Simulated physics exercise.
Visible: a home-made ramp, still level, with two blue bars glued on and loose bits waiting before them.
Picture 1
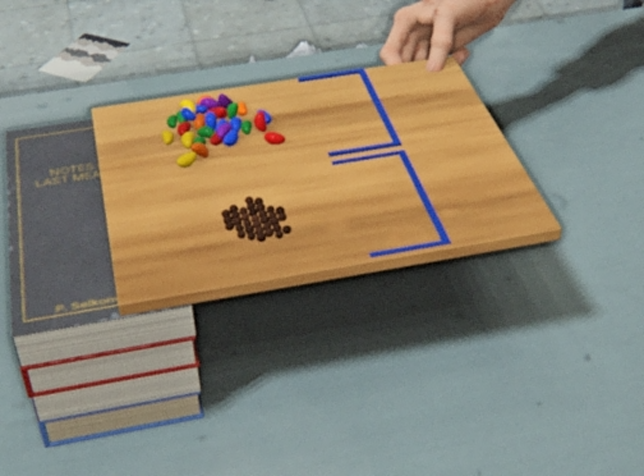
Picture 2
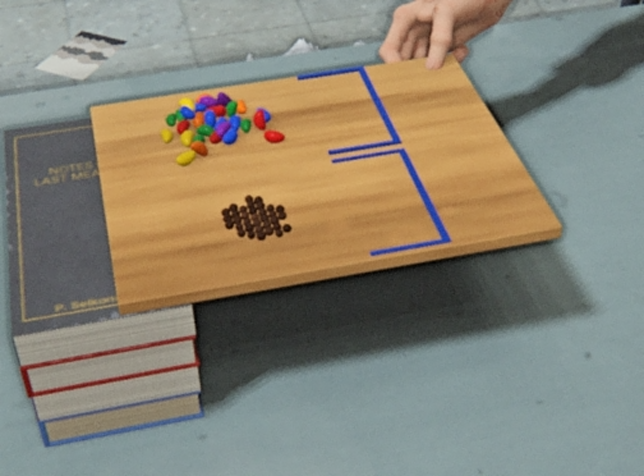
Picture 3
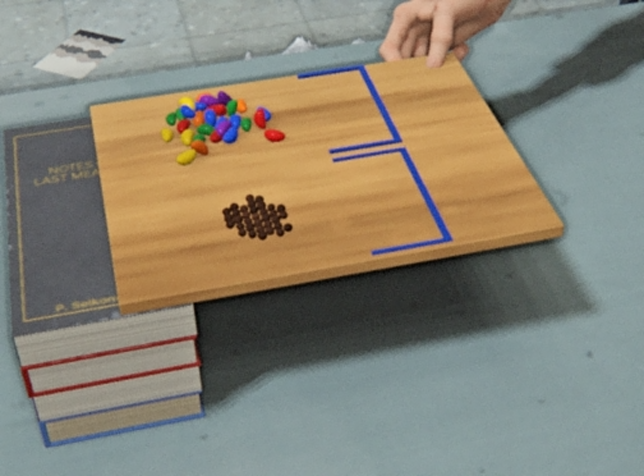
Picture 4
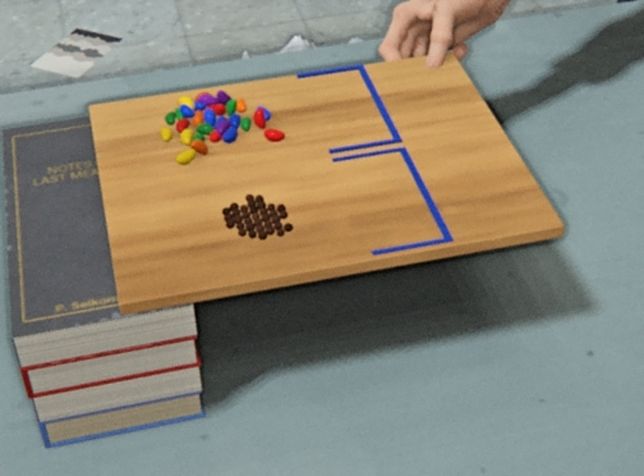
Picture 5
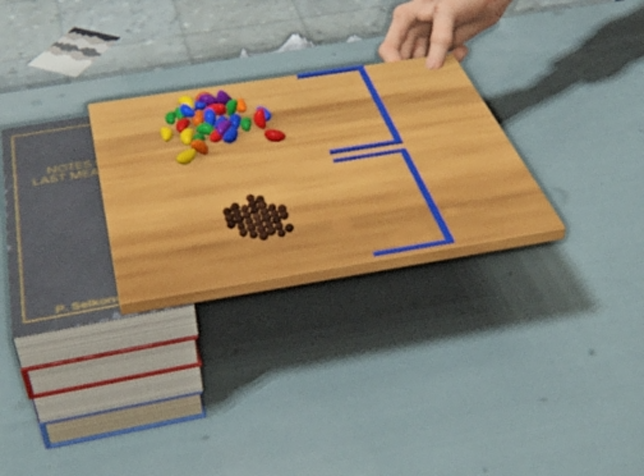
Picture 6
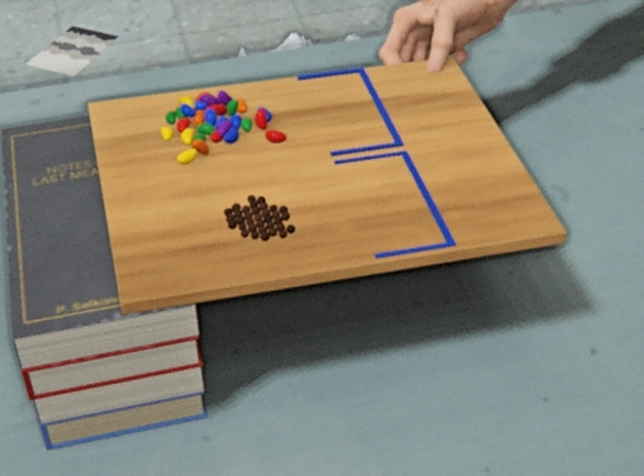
In the video, a hand holds the far edge of a wooden board resting on stacked books, with colourful candies and small dark balls lying near blue strips; the board's free end dips very slightly while both piles stay still.
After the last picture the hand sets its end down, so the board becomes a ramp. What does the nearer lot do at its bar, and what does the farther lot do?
As I see it, nearer lot: Not confined; farther lot: Not confined.
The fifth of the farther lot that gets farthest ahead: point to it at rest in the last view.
Around (505, 202).
Then, 0.73 s past the last view, board sloping at 14°; nearer lot on its way down; farther lot where it was.
Then, 1.38 s past the last view, board sloping at 25°; nearer lot all past its bar; farther lot has reached its bar.
Then, 1.93 s past the last view, board resting at 25°; nearer lot all past its bar; farther lot about two thirds past its bar.
Finally, board resting at 25°; nearer lot all past its bar; farther lot about two thirds past its bar.
